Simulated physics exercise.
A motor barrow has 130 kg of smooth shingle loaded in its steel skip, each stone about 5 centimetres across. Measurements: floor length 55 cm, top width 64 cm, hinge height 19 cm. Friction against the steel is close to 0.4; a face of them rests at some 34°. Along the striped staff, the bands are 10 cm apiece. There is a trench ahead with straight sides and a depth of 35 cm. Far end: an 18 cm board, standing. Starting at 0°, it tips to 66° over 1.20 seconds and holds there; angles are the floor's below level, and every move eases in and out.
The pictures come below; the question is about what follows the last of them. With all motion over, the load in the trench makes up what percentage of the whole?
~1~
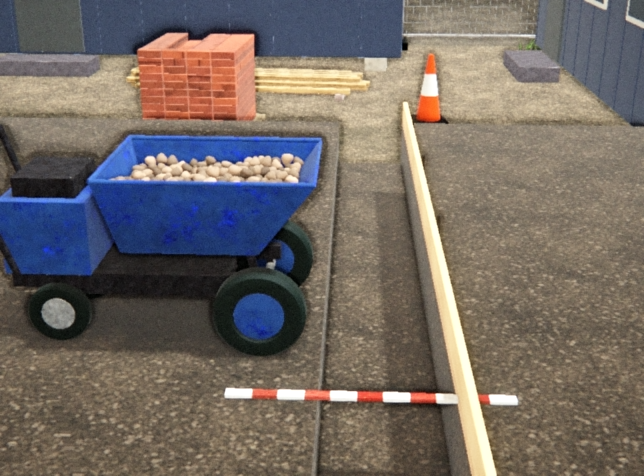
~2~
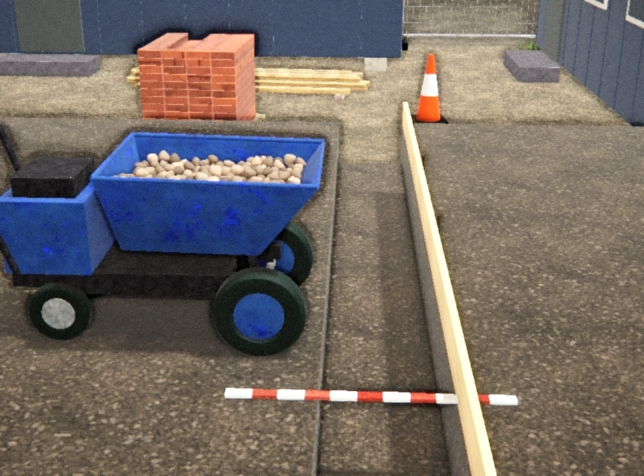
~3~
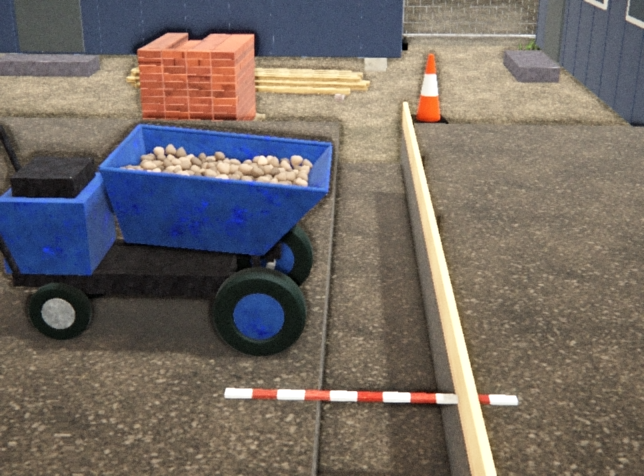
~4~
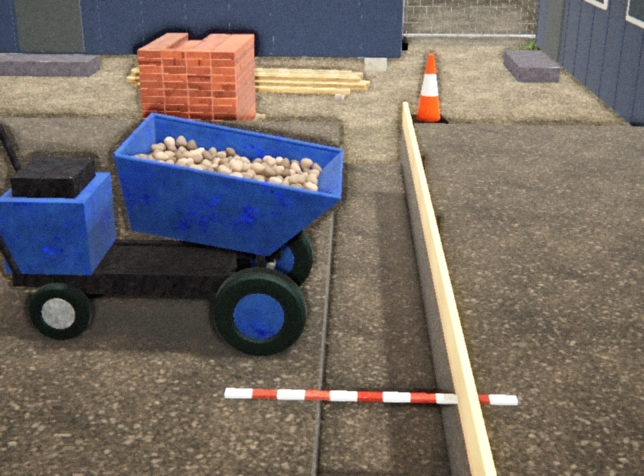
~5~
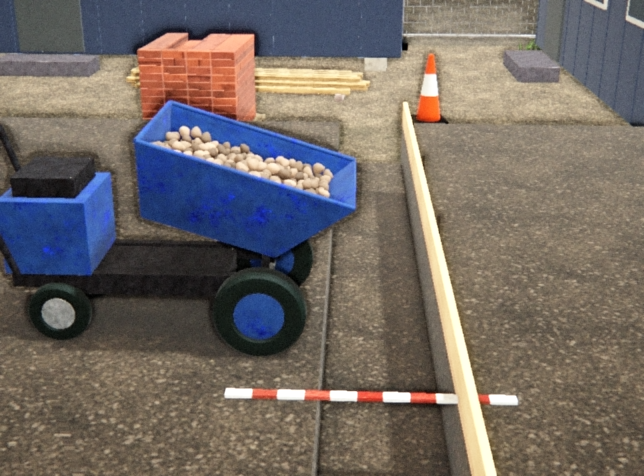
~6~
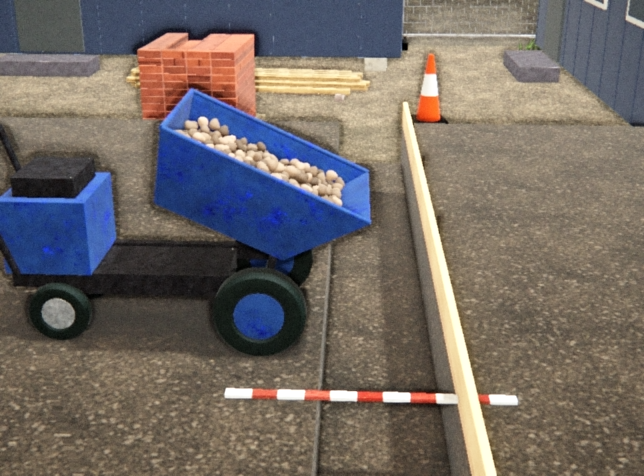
It makes up about 77 percent of the whole load.
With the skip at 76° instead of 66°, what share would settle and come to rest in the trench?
It would be near 90 per cent.
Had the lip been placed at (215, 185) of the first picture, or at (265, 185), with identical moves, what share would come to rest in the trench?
100 and 100 %.
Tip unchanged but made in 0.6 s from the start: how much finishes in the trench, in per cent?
About 60%.
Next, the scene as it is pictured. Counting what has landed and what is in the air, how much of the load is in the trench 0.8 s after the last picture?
By then, around 20 percent.
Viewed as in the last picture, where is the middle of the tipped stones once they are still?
At about pixel (416, 376) in the last view.
Then, 0.4 s after the last picture the floor is at 56°, 100 % in the skip; the foremost stones are at (399, 262).
Then, 0.8 s after the last picture the floor is at 66°, 68 % in the skip, 22 % in the trench, 9 % past the trench; the foremost stones are at (501, 325).
Then, 1.1 s after the last picture the floor is at 66°, 33 % in the skip, 45 % in the trench, 23 % past the trench; the foremost stones are at (599, 330).
Then, 3.1 s after the last picture the floor is at 66°, 0 % in the skip, 77 % in the trench, 23 % past the trench; the foremost stones are past the picture's edge.
